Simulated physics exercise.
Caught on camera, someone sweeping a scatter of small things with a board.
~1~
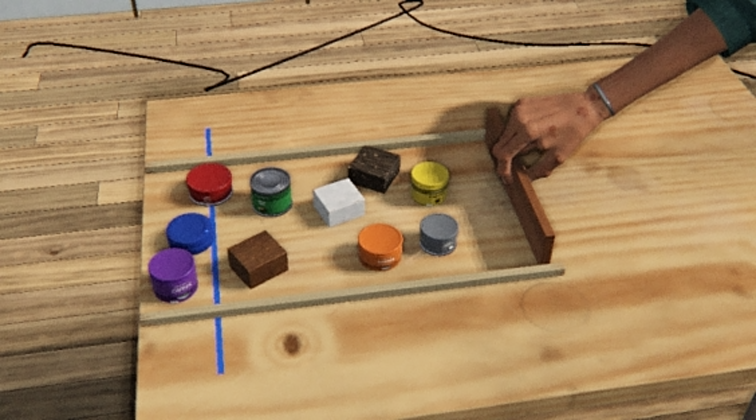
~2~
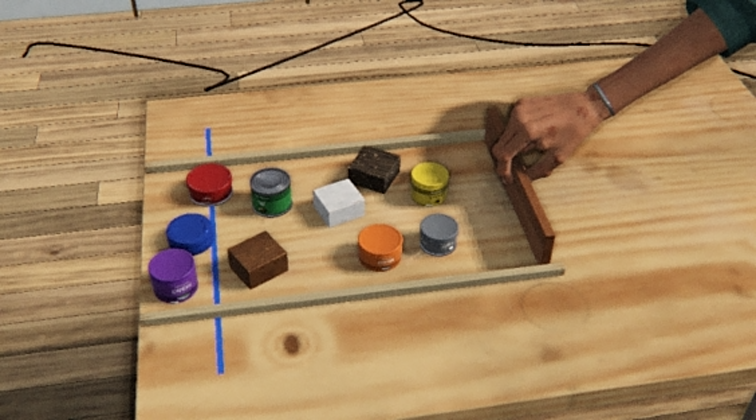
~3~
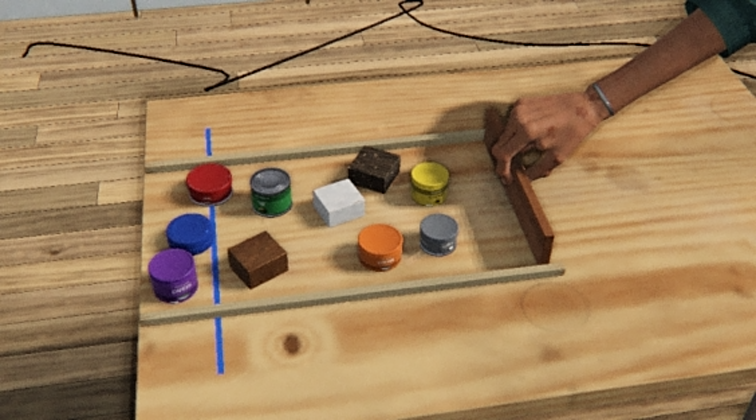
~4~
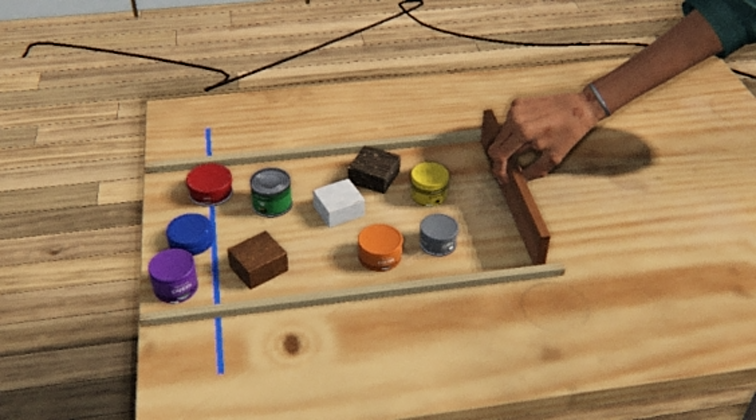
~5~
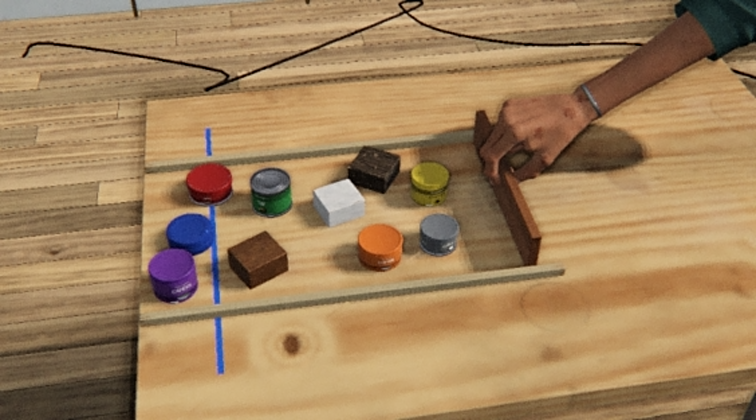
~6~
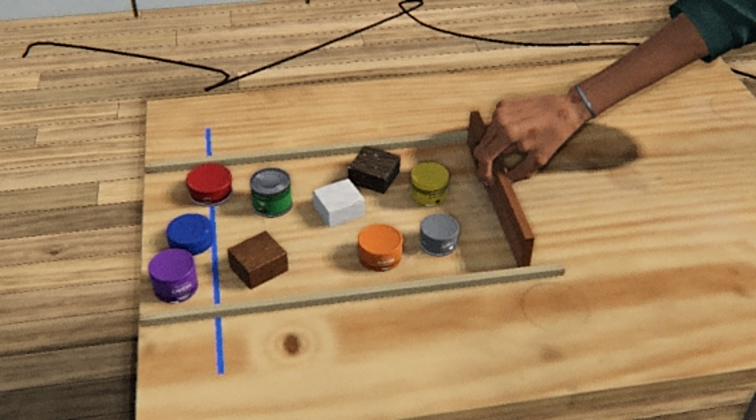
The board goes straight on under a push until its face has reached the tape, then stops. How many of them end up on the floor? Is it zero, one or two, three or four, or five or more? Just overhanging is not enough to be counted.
The push will most likely drop a single piece or two.
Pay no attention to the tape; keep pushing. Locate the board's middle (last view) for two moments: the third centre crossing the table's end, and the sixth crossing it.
The first one at (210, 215), the next at (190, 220).
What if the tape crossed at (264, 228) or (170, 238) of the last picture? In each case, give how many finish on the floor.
It would be 0 and 6.
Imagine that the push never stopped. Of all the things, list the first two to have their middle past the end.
The order is the purple tub, then the blue lid.
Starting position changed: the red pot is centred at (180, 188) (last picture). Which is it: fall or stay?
Here the red pot stays aboard.
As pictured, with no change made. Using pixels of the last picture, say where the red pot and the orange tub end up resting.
The first ends close to (146, 181), the second close to (193, 288).
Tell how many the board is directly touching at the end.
4.
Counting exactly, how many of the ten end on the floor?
The total is 2.
Soon after, none off yet; purple tub at rest near (174, 276); blue lid at rest near (190, 234); red pot at rest near (210, 185).
At rest, the number that fall off is one or two; fallen, blue lid and purple tub.
